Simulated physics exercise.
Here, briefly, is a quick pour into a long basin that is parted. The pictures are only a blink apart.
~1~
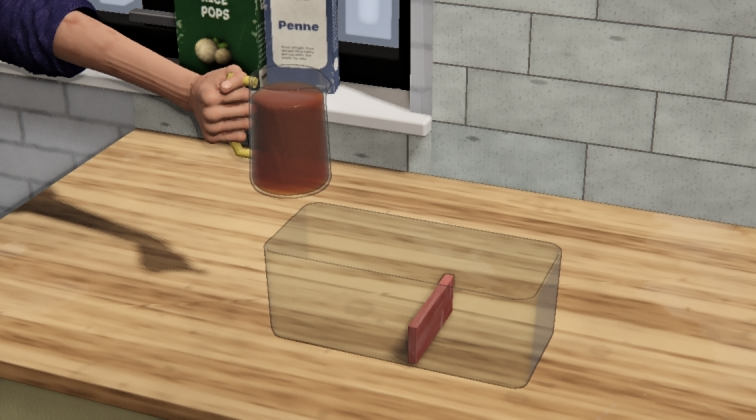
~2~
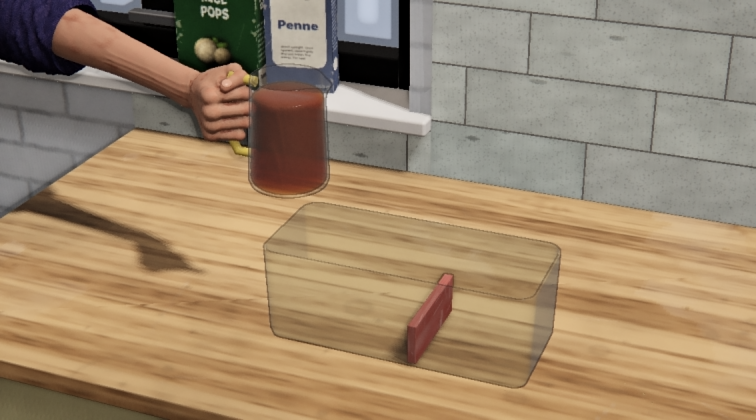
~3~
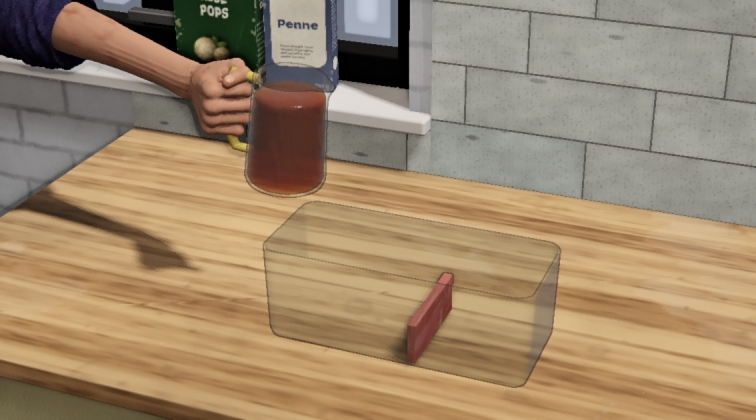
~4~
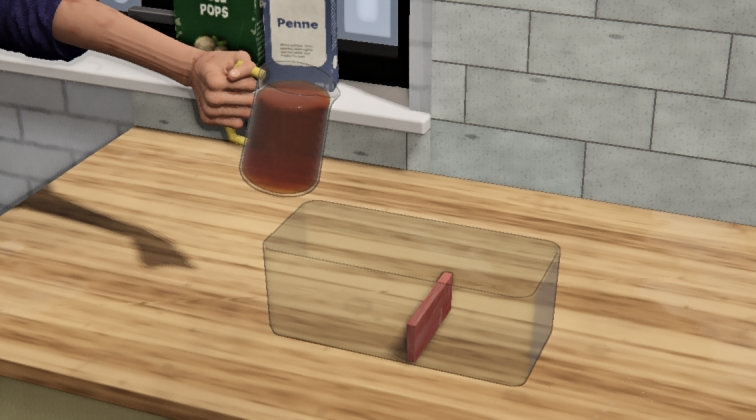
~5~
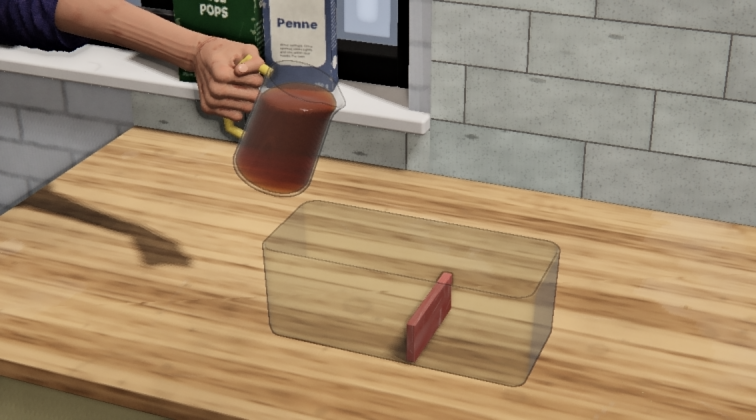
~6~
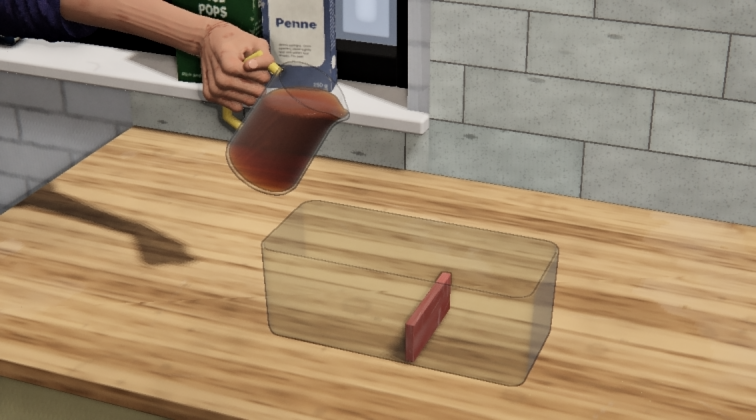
A glass jug of reddish-brown tea, held by a hand at the left, starts upright and tilts steadily to the right above a clear, empty long basin with a low red dividing wall, which stays still on the wooden counter.
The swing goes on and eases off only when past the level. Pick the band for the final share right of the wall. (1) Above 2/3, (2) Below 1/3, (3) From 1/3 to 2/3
2, below 1/3.
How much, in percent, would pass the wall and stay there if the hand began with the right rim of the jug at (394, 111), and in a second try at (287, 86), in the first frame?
First try: Near 95 percent; second try: Near 5 percent.
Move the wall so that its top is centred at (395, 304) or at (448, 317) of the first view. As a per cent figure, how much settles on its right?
65 per cent, then 10 per cent, roughly.
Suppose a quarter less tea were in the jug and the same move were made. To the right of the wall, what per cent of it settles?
It comes to near 5 per cent.
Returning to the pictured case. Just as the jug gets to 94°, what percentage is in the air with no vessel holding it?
Airborne fraction: Approx. 20 %.
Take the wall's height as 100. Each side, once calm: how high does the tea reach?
Left part: 50 per cent; right part: 0.
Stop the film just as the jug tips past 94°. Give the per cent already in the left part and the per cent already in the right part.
Roughly 10 per cent on the left, roughly 0 per cent on the right.
A moment on, the jug is tipped on its side and 72 per cent is still to pour, 10 is left of the wall and 0 right of it.
Next, the jug is tipped right over and 22 per cent is still to pour, 60 is left of the wall and 0 right of it.
Then the jug is tipped right over and 3 per cent is still to pour, 88 is left of the wall and 2 right of it.
Later the jug is tipped right over and 0 per cent is still to pour, 93 is left of the wall and 4 right of it.
In the end 94 per cent lies left of the wall, 4 right of it and 3 outside.
